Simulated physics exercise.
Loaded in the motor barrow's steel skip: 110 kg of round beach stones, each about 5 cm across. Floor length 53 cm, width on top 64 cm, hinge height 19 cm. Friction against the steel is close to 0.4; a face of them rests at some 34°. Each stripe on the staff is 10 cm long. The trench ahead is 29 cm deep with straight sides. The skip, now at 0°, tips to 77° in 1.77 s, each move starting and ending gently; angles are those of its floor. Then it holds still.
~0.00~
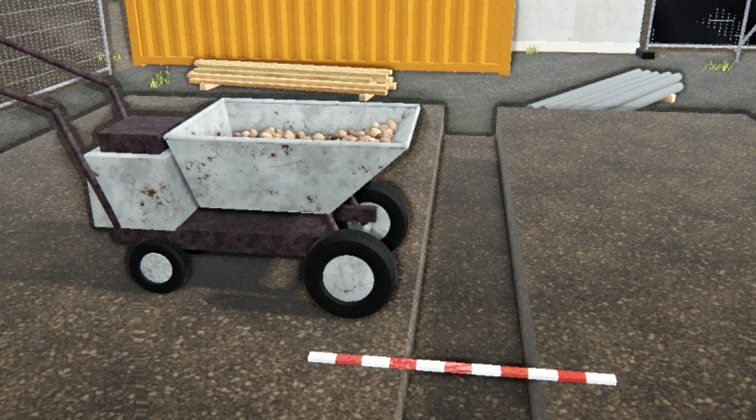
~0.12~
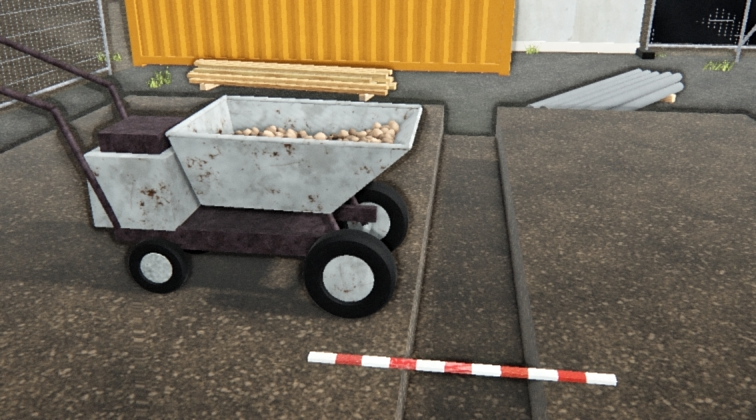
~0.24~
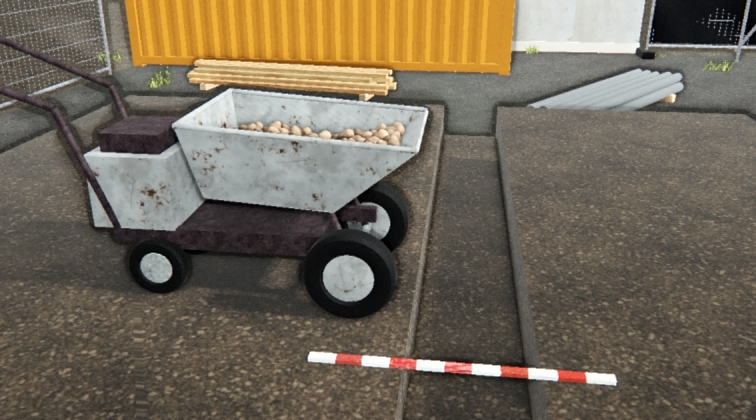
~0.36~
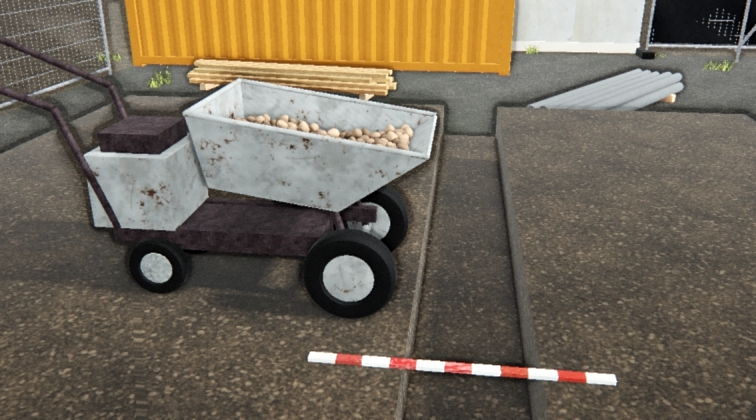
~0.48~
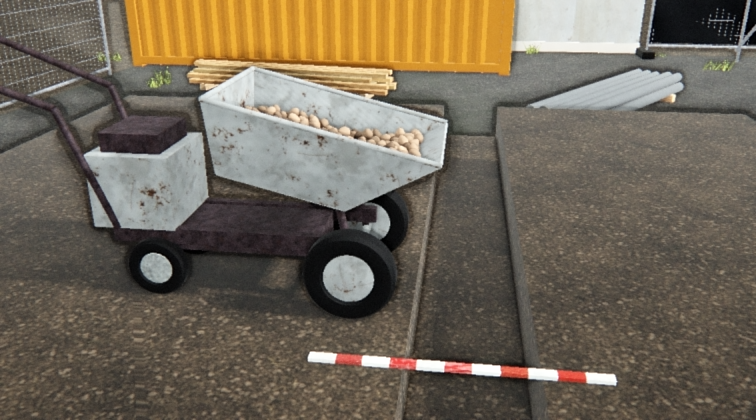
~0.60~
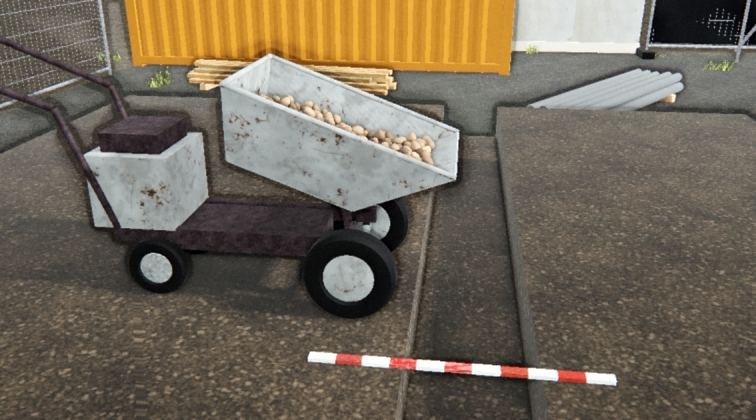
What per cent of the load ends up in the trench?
Roughly 46 per cent ends in the trench.
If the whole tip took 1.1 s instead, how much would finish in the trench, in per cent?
In that case some 45 per cent.
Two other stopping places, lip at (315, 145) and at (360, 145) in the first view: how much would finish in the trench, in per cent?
First some 100, then 100 per cent.
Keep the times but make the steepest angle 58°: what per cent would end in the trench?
In that case some 50 per cent.
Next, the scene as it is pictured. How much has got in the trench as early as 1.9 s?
Some 35 per cent.
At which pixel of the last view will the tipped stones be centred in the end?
Their middle is at about (544, 293).
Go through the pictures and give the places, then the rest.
In the first picture, the skip is at 0°, its lip at (407, 147); the top of the load is at (385, 133).
In the second picture, the skip is at 1°, its lip at (410, 148); the top of the load is at (387, 133); the stones move at 0.1 m/s on average.
In the third picture, the skip is at 4°, its lip at (417, 151); the top of the load is at (333, 134); the stones move at 0.3 m/s on average.
In the fourth picture, lip at (428, 157), floor tilted 8°, highest stones at (262, 126); the stones move at 0.4 m/s on average.
In the fifth picture, lip at (441, 166), floor tilted 14°, highest stones at (256, 114); the stones move at 0.5 m/s on average.
In the sixth picture, lip at (455, 178), floor tilted 21°, highest stones at (270, 104); the stones move at 0.5 m/s on average.
After 1.3 s the floor is at 65°; 97 % in the skip, 3 % in the trench; the foremost stones are at (524, 266).
After 1.9 s the floor is at 77°; 12 % in the skip, 36 % in the trench, 52 % past the trench; the foremost stones are at (688, 300).
After 2.2 s the floor is at 77°; 0 % in the skip, 45 % in the trench, 55 % past the trench; the foremost stones are past the picture's edge.
After 4.2 s the floor is at 77°; 0 % in the skip, 46 % in the trench, 54 % past the trench; the foremost stones are past the picture's edge.
